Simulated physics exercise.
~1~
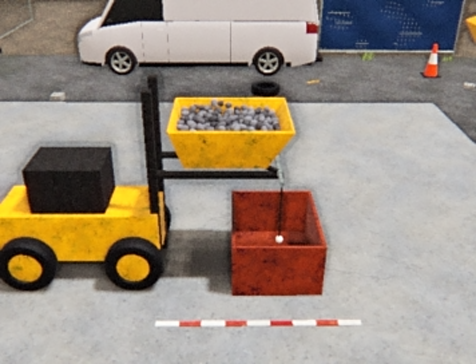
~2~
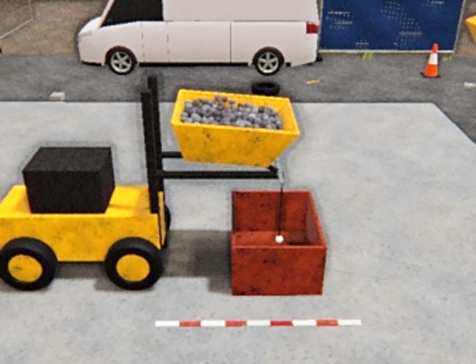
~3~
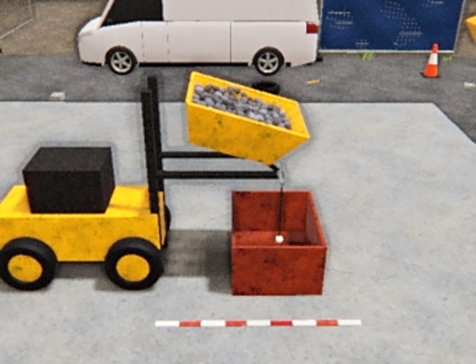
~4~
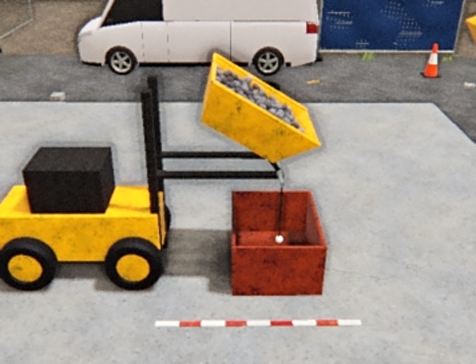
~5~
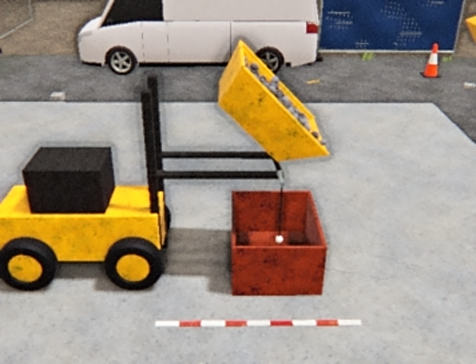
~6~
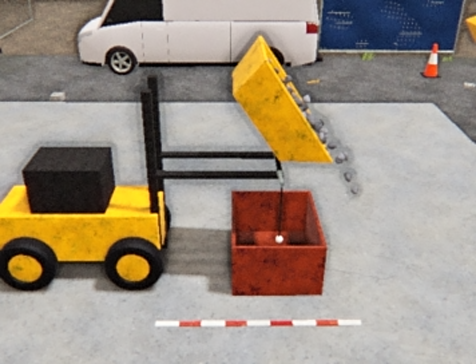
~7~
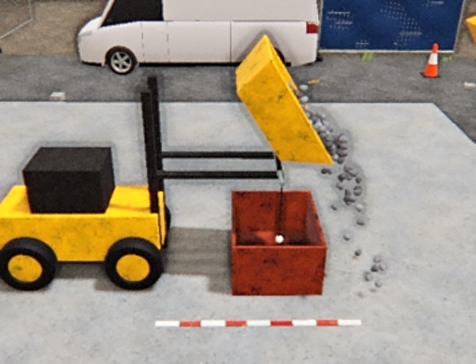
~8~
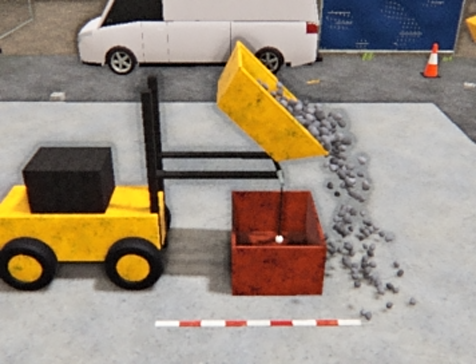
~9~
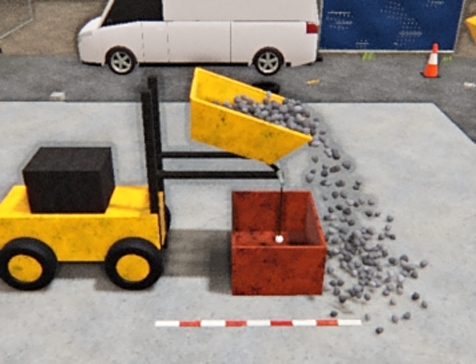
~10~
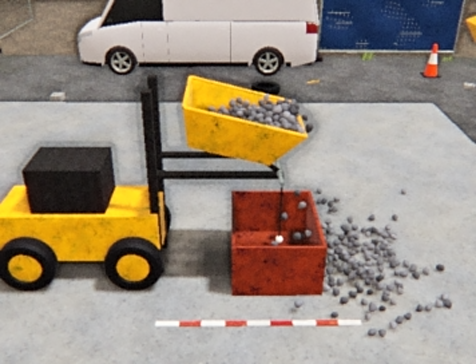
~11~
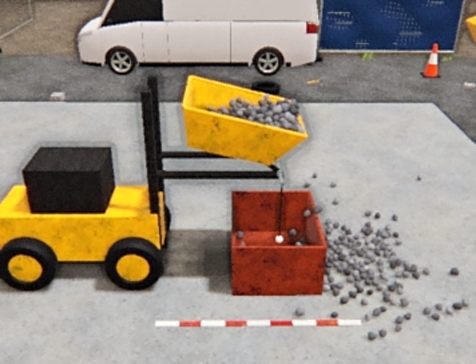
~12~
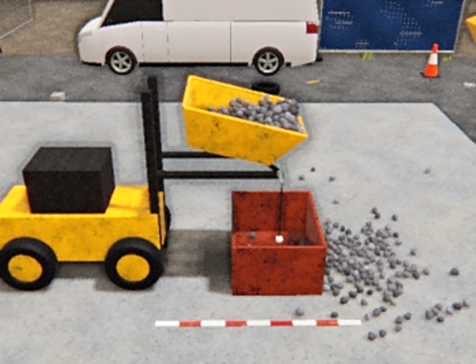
To begin with, a yellow fork truck holds up a yellow skip full of grey cobbles beside an open red bin, with a white van parked behind. The skip tips steadily to the right, and the stones stay inside until it is very steep. Then they spill over its lip and fall past the bin, scattering on the ground to its right. The skip swings back while stones still pour, and a few drop into the bin. It stops at a slight tilt, still holding most of its load, with many stones strewn beyond the bin.
